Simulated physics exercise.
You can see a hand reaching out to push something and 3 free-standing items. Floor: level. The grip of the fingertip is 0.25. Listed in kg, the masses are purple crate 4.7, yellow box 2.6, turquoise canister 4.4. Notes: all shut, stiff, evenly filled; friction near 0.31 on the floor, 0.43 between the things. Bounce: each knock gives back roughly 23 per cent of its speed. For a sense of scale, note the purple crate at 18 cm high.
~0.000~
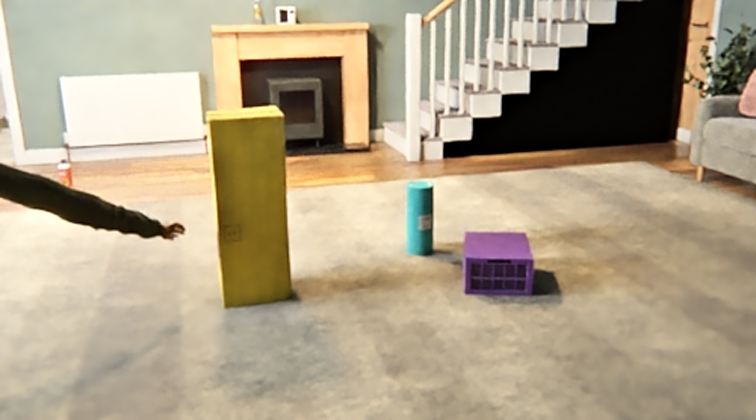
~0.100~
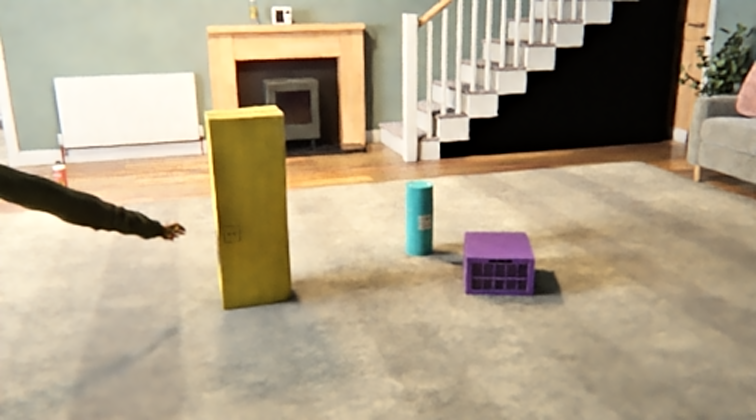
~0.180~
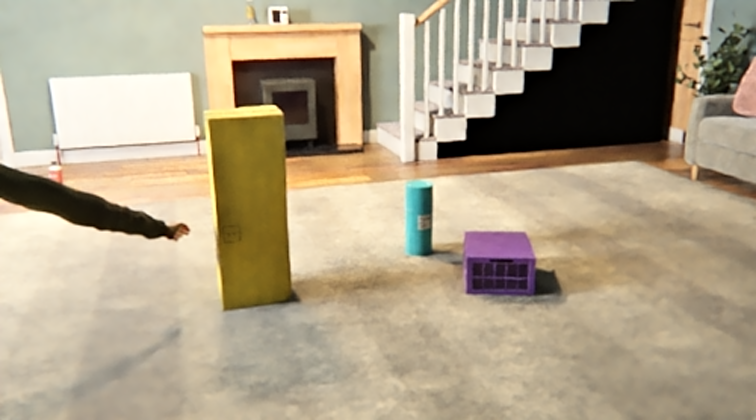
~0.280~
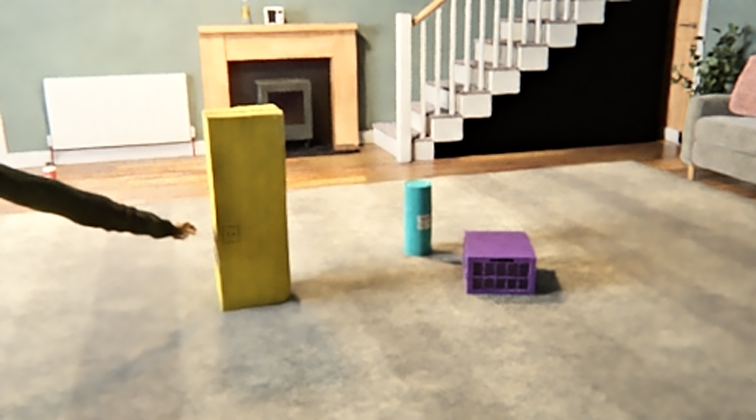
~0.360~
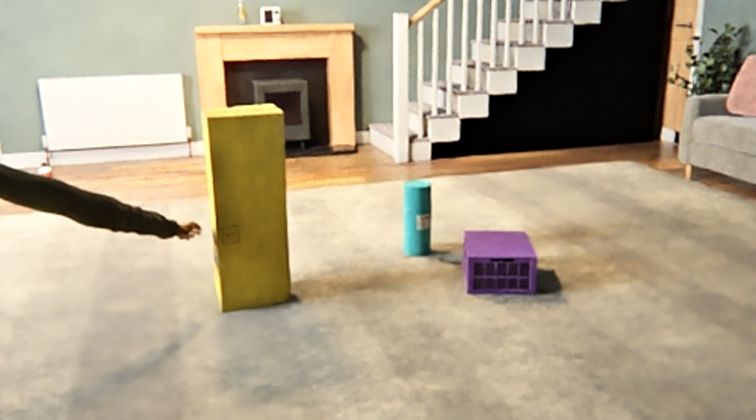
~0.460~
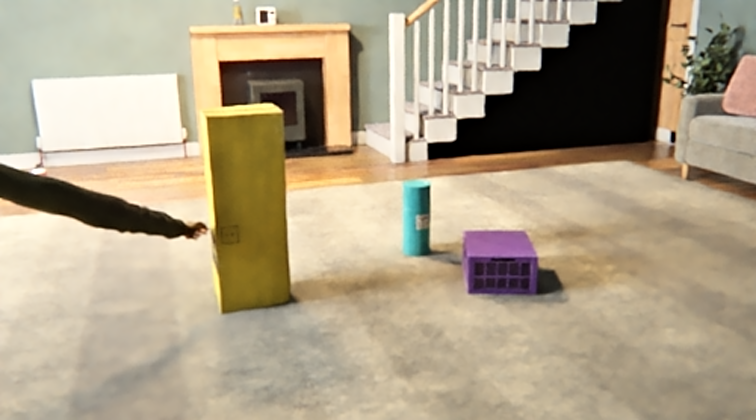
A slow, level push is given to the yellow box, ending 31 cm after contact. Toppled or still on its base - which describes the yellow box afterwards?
Looks like it doesn't go over.
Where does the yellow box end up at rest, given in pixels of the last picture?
About (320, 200).
After 0.86 s, hand has come 24 cm; yellow box slid 11 cm near (273, 205).
After 1.26 s, hand has come 36 cm; yellow box slid 23 cm near (302, 202).
At rest (2.1 s), not toppled but over 14 cm from the start, yellow box; the other 2 in place, give or take 14 cm. Seen from the same camera at the end, yellow box near (320, 200).
